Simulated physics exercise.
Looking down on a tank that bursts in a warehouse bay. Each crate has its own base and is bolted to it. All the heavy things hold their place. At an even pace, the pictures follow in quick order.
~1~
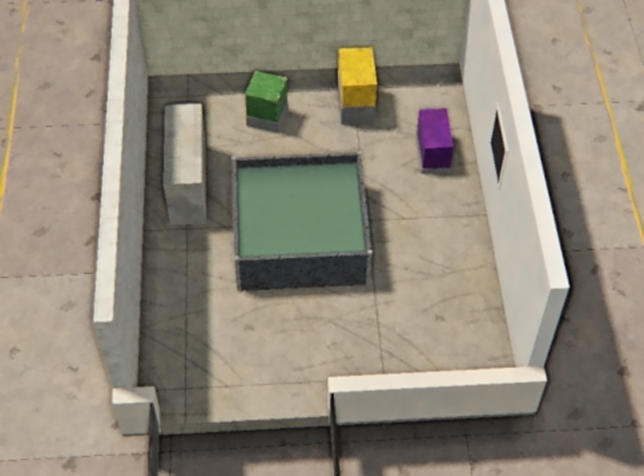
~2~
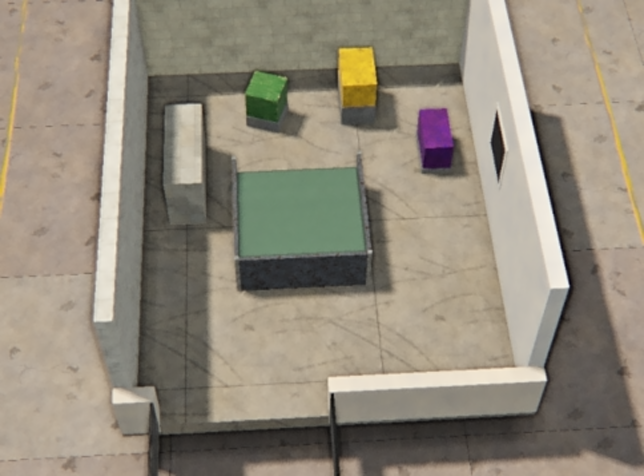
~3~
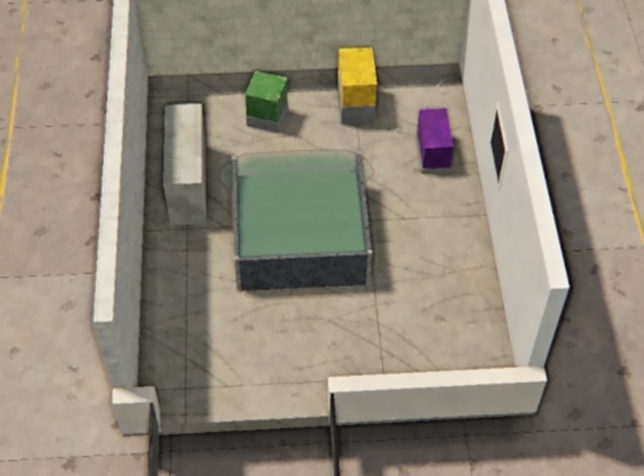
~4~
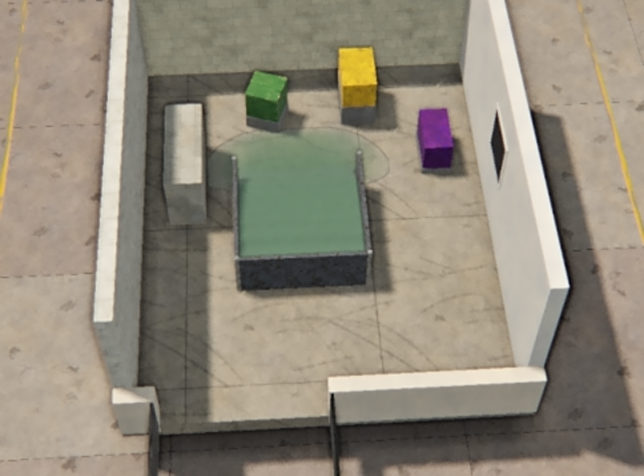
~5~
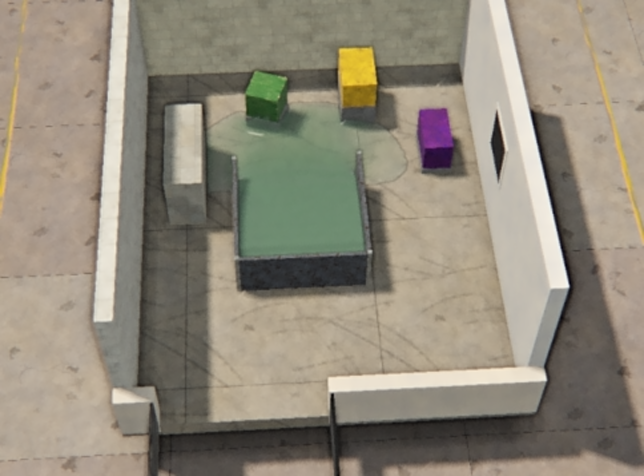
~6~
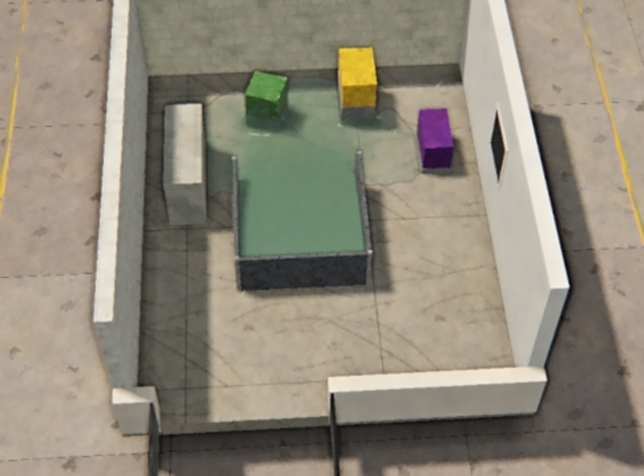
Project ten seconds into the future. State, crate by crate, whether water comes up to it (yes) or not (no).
Green crate - yes; purple crate - yes; yellow crate - no.
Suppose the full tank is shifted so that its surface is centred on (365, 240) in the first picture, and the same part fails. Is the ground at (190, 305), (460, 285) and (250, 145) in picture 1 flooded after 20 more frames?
As listed: Clear, under water, flooded.
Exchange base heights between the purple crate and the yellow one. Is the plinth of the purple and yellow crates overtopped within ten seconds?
The purple one is not reached, and the yellow one is reached.
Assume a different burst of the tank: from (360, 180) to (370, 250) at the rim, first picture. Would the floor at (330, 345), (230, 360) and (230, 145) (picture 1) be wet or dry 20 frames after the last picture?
In sequence: Inundated, inundated, untouched.
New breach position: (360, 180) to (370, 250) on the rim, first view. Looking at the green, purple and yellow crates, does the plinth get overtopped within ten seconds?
Here's how it goes: The green crate is left untouched, the purple crate is swamped, and the yellow crate is left untouched.
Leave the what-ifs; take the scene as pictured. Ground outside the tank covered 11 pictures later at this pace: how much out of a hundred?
I'd put it at roughly 40 per cent.
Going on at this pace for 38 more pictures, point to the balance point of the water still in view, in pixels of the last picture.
I'd say near (303, 176).
A moment on, water covers 35 % of the floor; the green crate water round its plinth, the purple crate water round its plinth, the yellow crate water round its plinth.
Next, water covers 40 % of the floor; the green crate water round its plinth, the purple crate water round its plinth, the yellow crate water round its plinth.
Then, water covers 55 % of the floor; the green crate water round its plinth, the purple crate water round its plinth, the yellow crate water round its plinth.
Later, water covers 95 % of the floor; the green crate water round its plinth, the purple crate water round its plinth, the yellow crate water round its plinth.
In the end, water covers 100 % of the floor; the green crate was topped, the purple crate was topped, the yellow crate stayed above the water.
